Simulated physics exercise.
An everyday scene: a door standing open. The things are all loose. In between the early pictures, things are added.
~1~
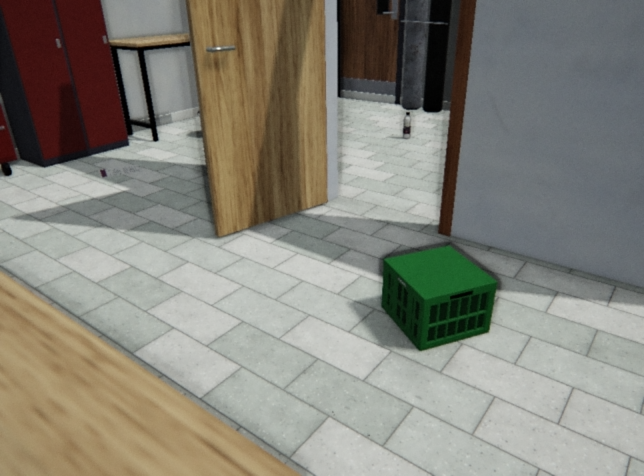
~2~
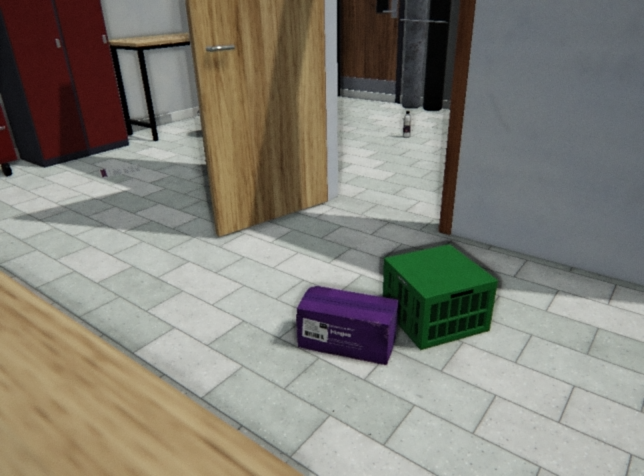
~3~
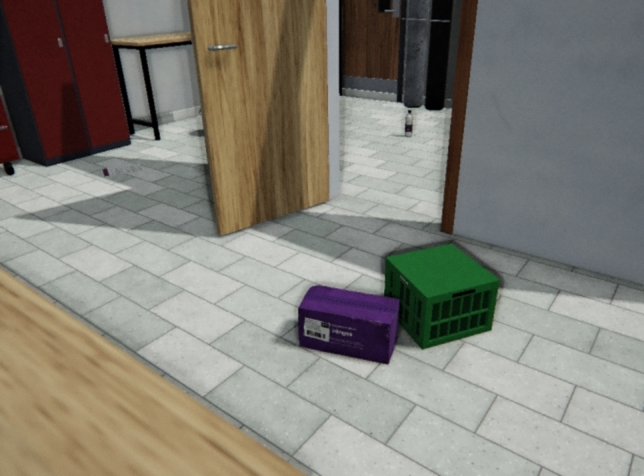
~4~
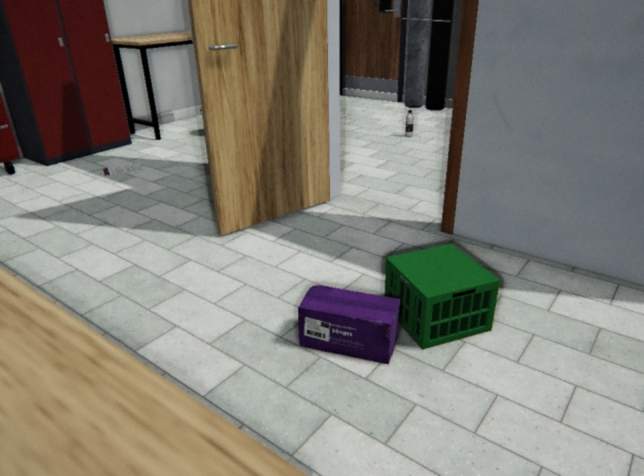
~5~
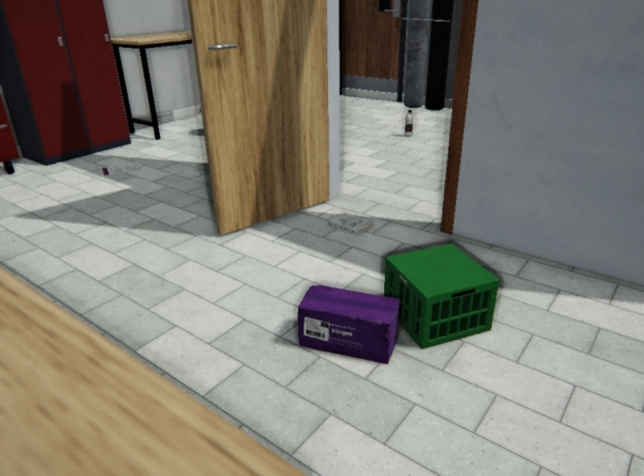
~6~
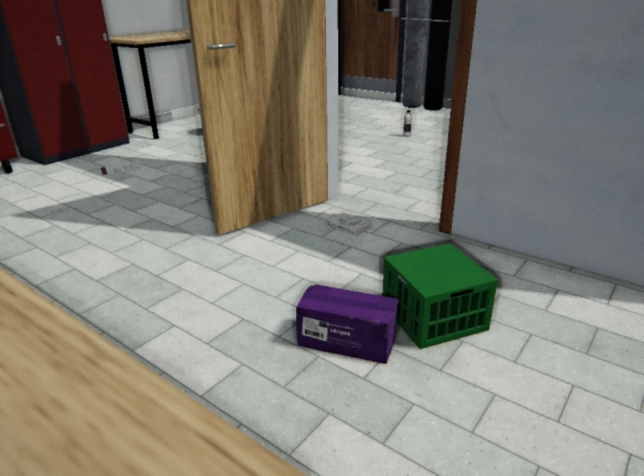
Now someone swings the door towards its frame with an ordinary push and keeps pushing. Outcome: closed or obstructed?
I expect the push will succeed.
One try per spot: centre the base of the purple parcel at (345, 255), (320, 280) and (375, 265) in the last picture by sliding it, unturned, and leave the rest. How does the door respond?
The door is obstructed in the first try, meets the jamb in the second and meets the jamb in the third.
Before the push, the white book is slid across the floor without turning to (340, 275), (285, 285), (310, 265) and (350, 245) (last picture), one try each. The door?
Try one: The door swings to; try two: It swings to; try three: It swings to; try four: It gets held up.
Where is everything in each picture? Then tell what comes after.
The first picture shows door wide open and still; green crate (435, 295).
The second picture shows door wide open and still; green crate (436, 294); purple parcel (347, 324).
The third picture shows door wide open and still; green crate (438, 293); purple parcel (349, 323).
The fourth picture shows door wide open and still; green crate (438, 293); purple parcel (349, 323).
The fifth picture shows door wide open and still; green crate (437, 293); purple parcel (349, 323).
The sixth picture shows door wide open and still; white book (349, 224); green crate (436, 293).
Then, 1.30 s past the last view, door at 52°; white book displaced a little near (353, 224).
Then, 1.90 s past the last view, door at 23°; white book displaced about its own width near (379, 221).
Finally, door at 0°; moved from the start, white book; the other 2 still in place. Final places as the last picture's camera would see them, white book near (399, 210).
